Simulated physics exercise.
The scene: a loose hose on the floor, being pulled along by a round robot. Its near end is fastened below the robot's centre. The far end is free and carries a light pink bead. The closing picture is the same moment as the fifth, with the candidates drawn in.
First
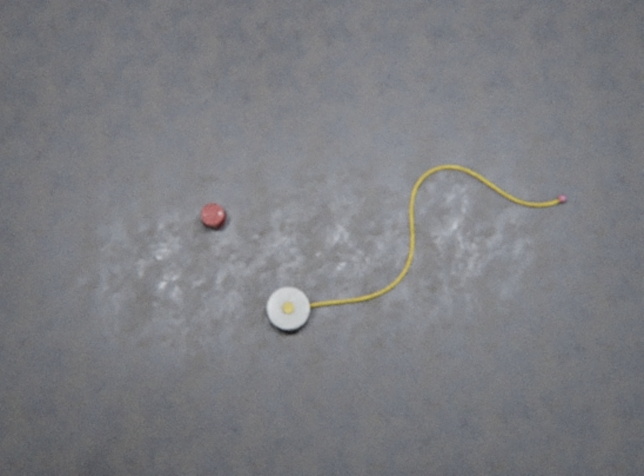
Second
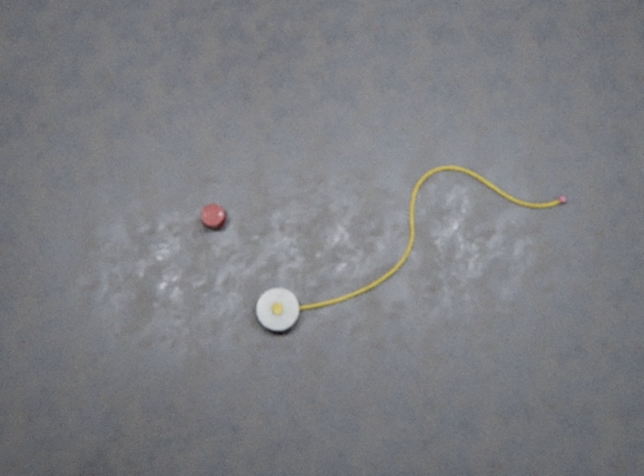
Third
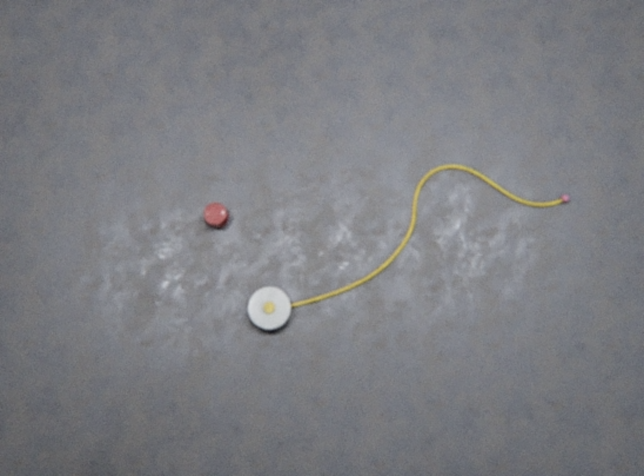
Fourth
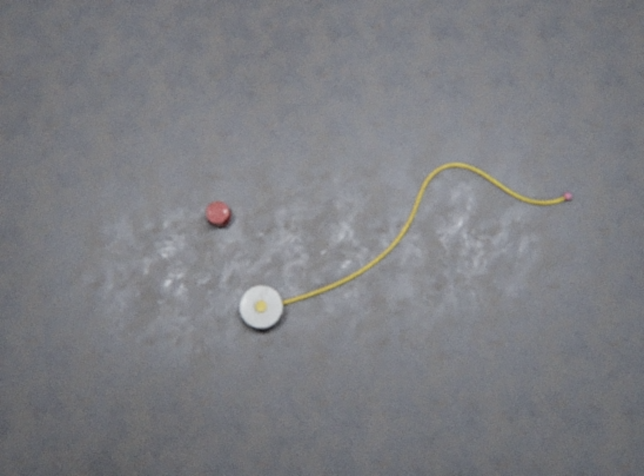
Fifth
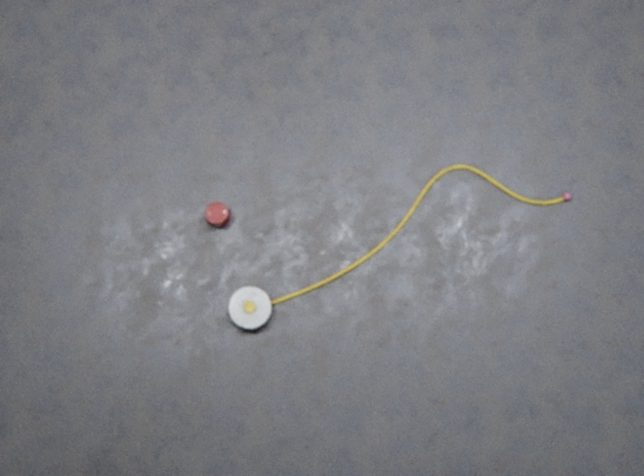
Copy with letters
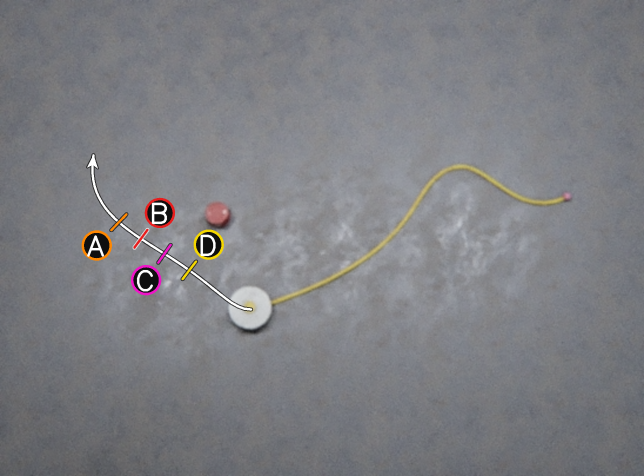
A round white robot sliding slowly left across a grey floor, pulling and partly straightening a curved yellow hose behind it.
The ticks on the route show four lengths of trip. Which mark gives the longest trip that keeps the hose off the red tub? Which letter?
The farthest safe stop is A.
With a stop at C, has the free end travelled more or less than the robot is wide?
By then, less.
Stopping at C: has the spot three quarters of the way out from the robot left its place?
Yes.
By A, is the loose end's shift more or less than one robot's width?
By then, more.
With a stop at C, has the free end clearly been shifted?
By then, yes.
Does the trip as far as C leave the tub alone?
Yes.
On the marked copy, A at (119, 222); B at (141, 239); C at (164, 254); D at (189, 270); the route from (251, 309) via (151, 245) to (94, 155).
With A. Early on, robot (202, 279), middle of the hose (388, 226), free end (565, 197).
Further on, robot (156, 248), middle of the hose (350, 234), free end (532, 198).
At the end, robot (117, 220), middle of the hose (310, 232), free end (494, 203); nothing has been touched.
As for the rest, B is safe but short; C is safe but short; D is safe but short.
